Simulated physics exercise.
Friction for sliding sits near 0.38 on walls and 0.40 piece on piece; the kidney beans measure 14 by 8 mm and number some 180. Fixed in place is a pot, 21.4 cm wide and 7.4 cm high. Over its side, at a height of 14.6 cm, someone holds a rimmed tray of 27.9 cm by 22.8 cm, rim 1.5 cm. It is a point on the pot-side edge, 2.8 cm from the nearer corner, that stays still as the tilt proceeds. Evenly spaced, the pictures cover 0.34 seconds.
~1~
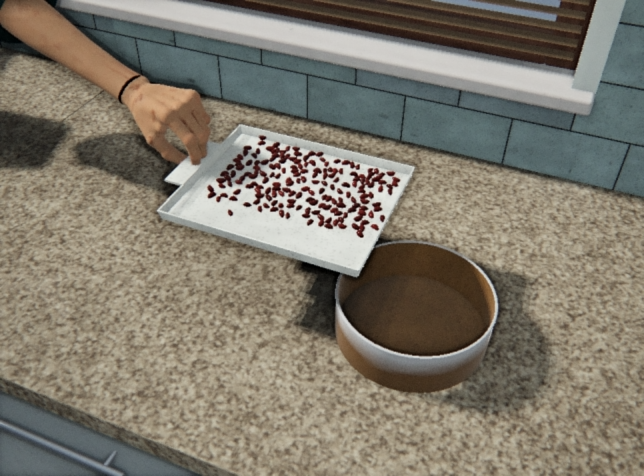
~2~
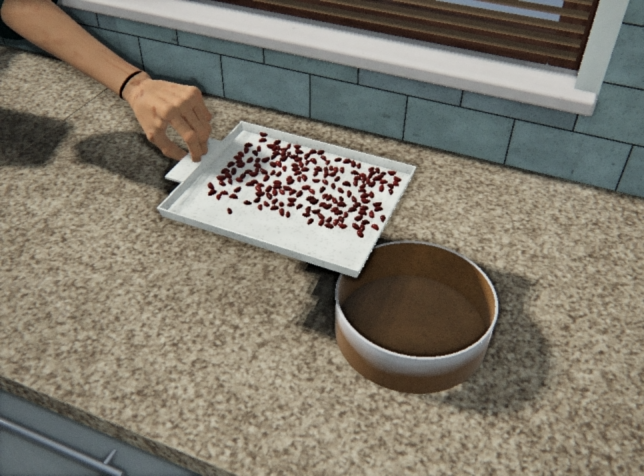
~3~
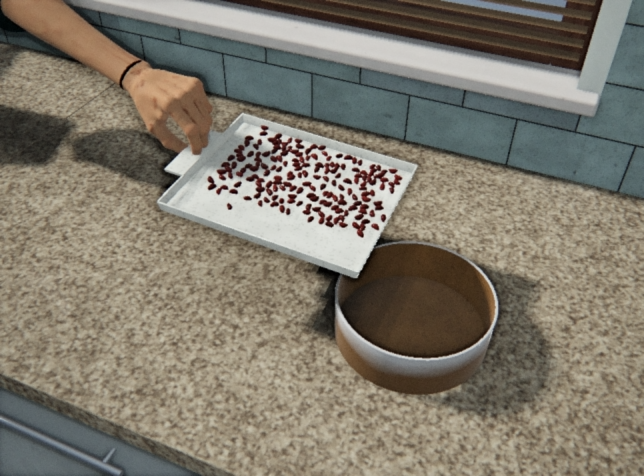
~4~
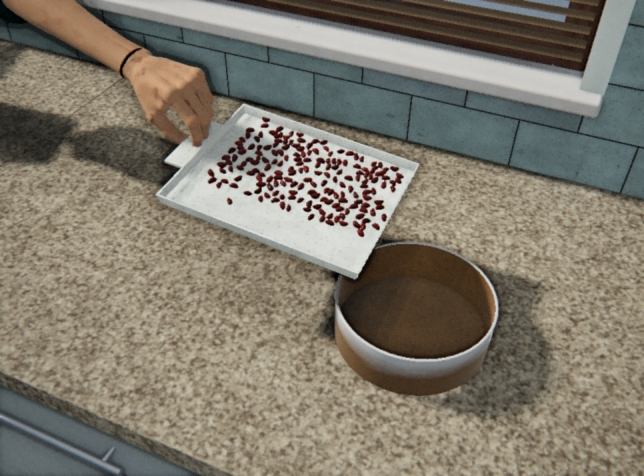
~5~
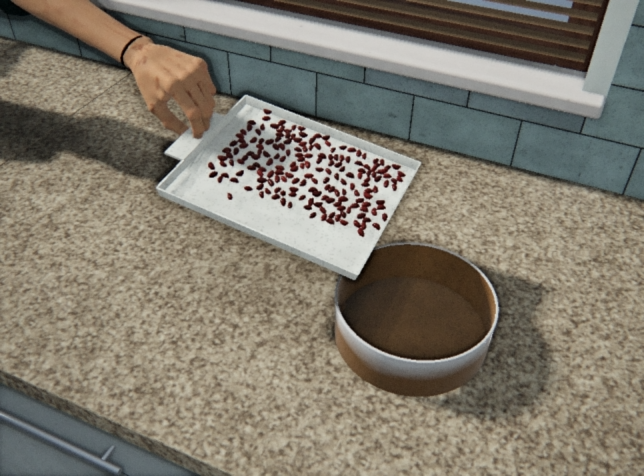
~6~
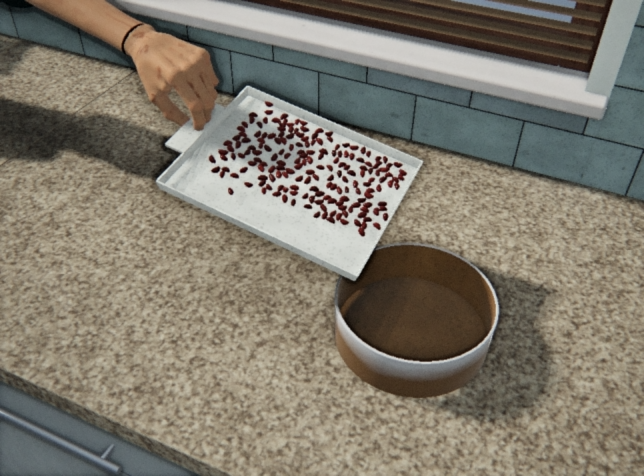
A hand gradually tilts a white tray of dark red beans beside a round pot.
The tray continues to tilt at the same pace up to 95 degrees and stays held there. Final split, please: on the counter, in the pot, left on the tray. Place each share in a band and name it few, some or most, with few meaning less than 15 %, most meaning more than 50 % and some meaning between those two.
In the end: Counter few, pot most, tray few.
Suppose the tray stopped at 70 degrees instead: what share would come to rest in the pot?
I'd expect some 65 per cent in the pot.
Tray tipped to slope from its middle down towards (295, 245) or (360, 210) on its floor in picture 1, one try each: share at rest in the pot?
About 20 and 60 per cent.
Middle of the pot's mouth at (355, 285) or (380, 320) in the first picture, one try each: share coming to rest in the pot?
Near 95 and 100 percent, one try each.
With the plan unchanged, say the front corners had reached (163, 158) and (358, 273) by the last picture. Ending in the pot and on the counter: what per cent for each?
Split: Pot = 90, counter = 10.
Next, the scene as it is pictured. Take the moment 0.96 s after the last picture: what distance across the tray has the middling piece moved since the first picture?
Displacement on the tray: About 11 cm.
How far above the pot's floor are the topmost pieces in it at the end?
Around 2.0 cm above the floor.
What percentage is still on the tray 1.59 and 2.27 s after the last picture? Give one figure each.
Close to 80 at the first time and 0 at the second.
Then, 0.96 s after the last picture, tilt 50 degrees; the tray holds 95 %, the pot 0 %.
Then, 1.59 s after the last picture, tilt 76 degrees; the tray holds 80 %, the pot 10 %.
Then, 2.27 s after the last picture, tilt 95 degrees; the tray holds 0 %, the pot 95 %.
In the end, counter 5 %, pot 95 %, tray 0 %.
